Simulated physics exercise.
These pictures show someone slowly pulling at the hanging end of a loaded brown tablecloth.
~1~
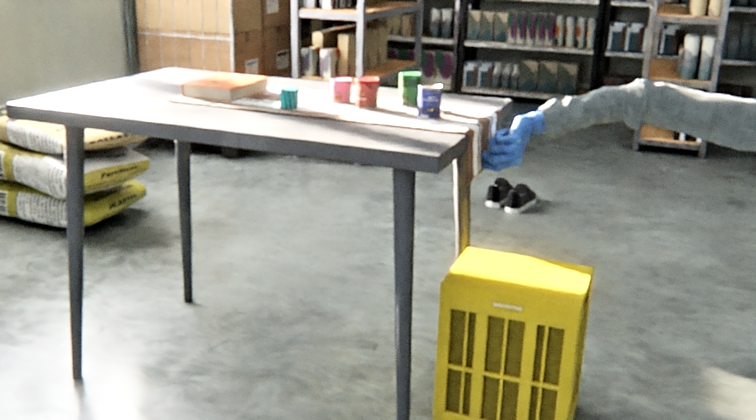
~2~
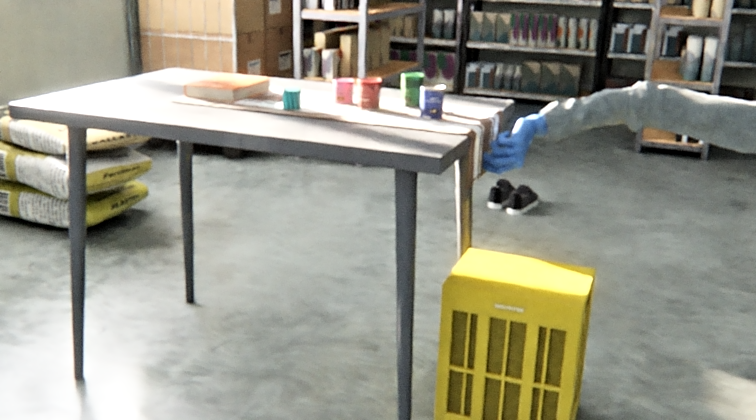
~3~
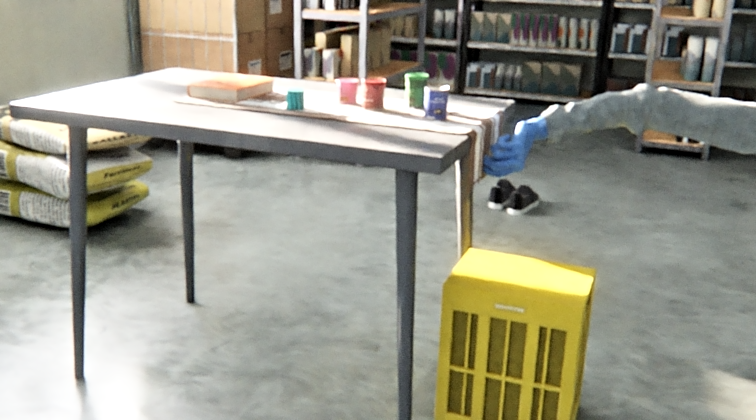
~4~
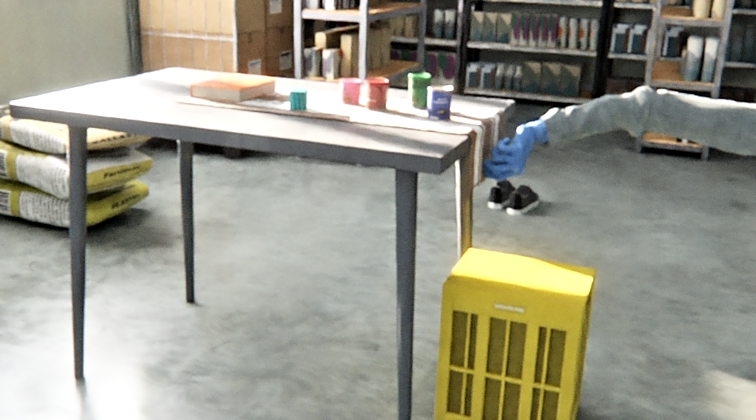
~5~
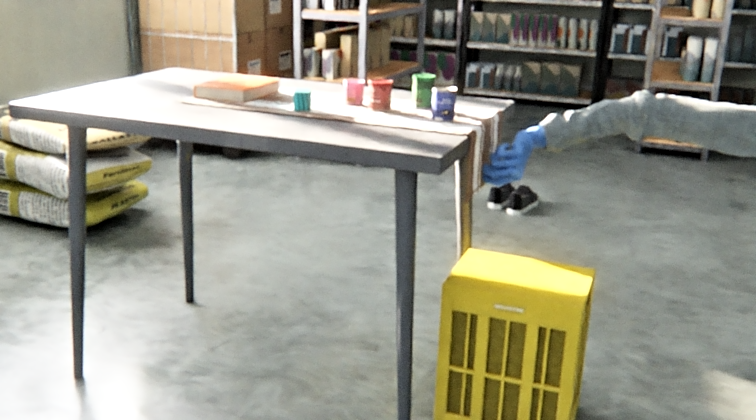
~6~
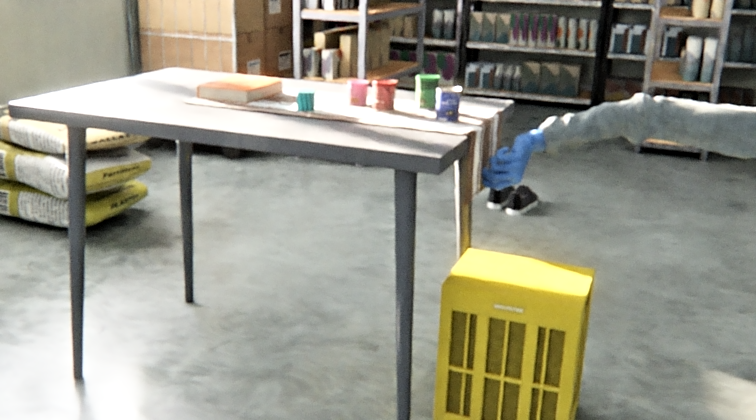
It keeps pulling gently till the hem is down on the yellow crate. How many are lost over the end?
It carries off two.
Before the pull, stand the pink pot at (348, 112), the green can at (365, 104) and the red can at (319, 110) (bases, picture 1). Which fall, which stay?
The pink pot survives, the green can holds on, the red can survives.
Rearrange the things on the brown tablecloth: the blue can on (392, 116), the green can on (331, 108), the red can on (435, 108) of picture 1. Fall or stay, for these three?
The blue can comes down; the green can remains up; the red can tumbles off.
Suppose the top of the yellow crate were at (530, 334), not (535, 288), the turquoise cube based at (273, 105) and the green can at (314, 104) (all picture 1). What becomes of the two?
The turquoise cube stays on, the green can remains up.
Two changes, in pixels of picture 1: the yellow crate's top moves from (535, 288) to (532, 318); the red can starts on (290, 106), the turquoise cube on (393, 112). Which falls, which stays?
The red can holds on, the turquoise cube drops off.
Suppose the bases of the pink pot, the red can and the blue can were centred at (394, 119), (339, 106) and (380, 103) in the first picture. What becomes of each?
The pink pot is carried off; the red can holds on; the blue can does not fall.
Early on, hem near (481, 244); blue can gone.
Midway, hem on the crate; blue can and green can gone.
Finally, hem on the crate; blue can and green can gone. The answer is two.
